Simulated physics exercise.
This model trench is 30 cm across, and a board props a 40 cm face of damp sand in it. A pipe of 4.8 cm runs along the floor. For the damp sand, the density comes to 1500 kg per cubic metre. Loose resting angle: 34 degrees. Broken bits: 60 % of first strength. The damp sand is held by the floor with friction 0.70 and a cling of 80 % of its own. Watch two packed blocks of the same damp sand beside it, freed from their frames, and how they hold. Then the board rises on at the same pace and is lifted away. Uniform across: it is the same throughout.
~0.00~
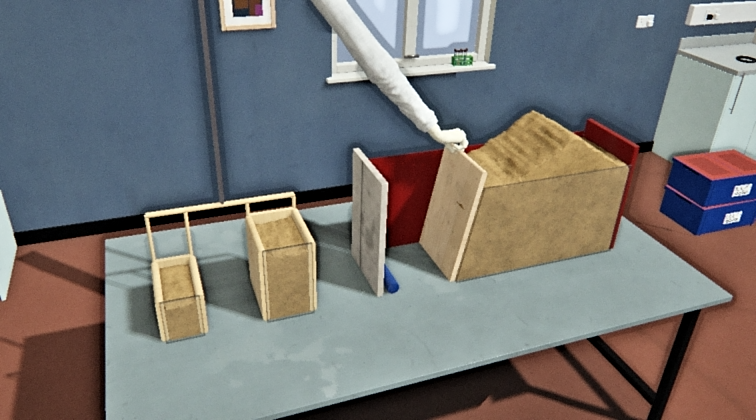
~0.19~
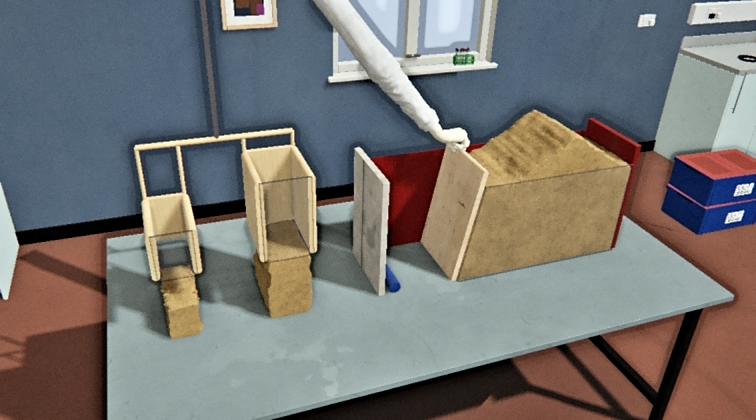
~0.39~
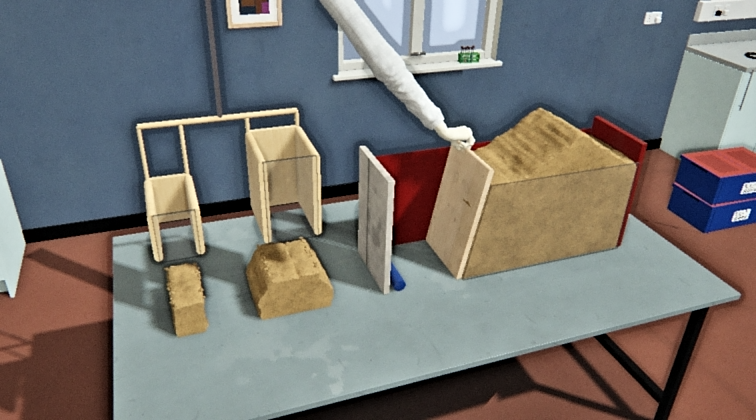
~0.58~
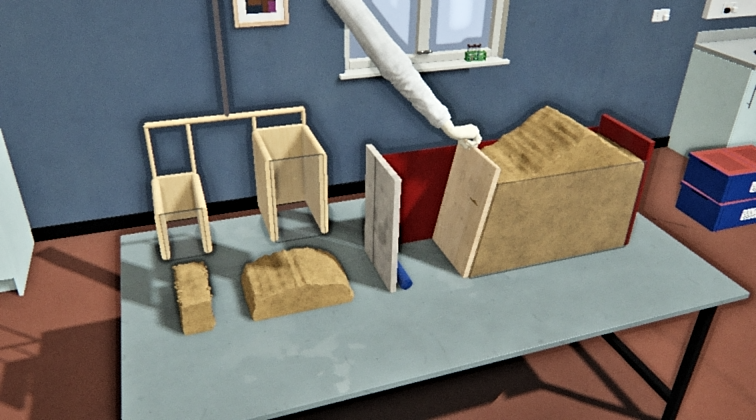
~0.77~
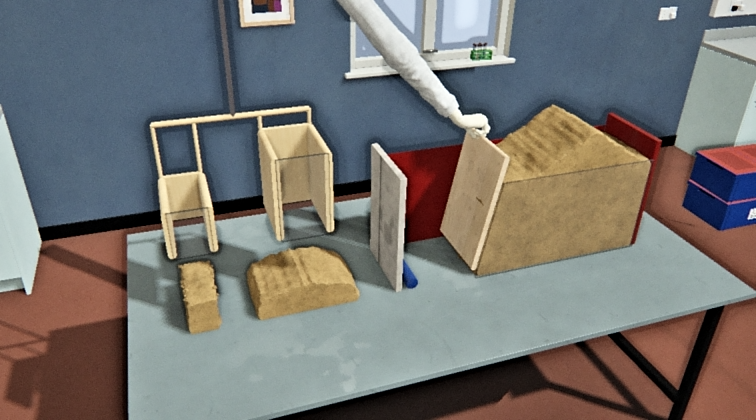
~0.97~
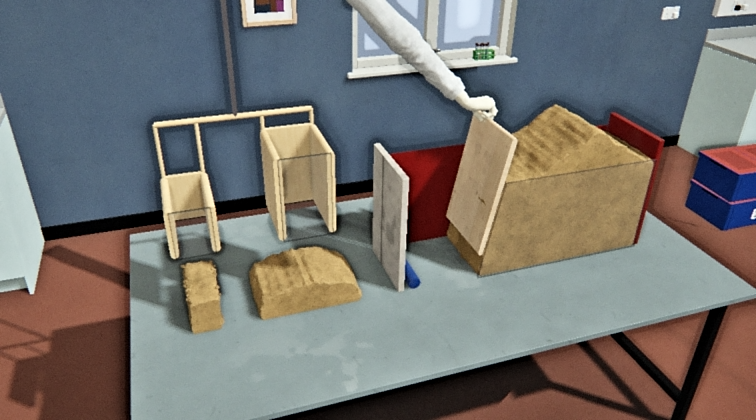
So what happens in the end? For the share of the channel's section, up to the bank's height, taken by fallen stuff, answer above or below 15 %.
The answer is above.
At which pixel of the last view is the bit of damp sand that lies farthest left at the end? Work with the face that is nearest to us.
You'll find it close to (422, 274).
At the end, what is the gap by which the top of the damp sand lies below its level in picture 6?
Around 8.0 centimetres, give or take.
By 1.30 s, the face still stands, with nothing on top of the pipe; the channel is 0 % full.
By 1.70 s, the fallen stuff reaches 14 % of the way across, with nothing on top of the pipe; the channel is 5 % full.
By 2.10 s, the fallen stuff reaches 68 % of the way across, with nothing on top of the pipe; the channel is 24 % full.
By 2.50 s, the fallen stuff reaches 77 % of the way across, with 4 mm on top of the pipe; the channel is 27 % full.
By 2.74 s, at the end, the fallen stuff reaches 77 % of the way across, with 4 mm on top of the pipe; the channel is 27 % full.
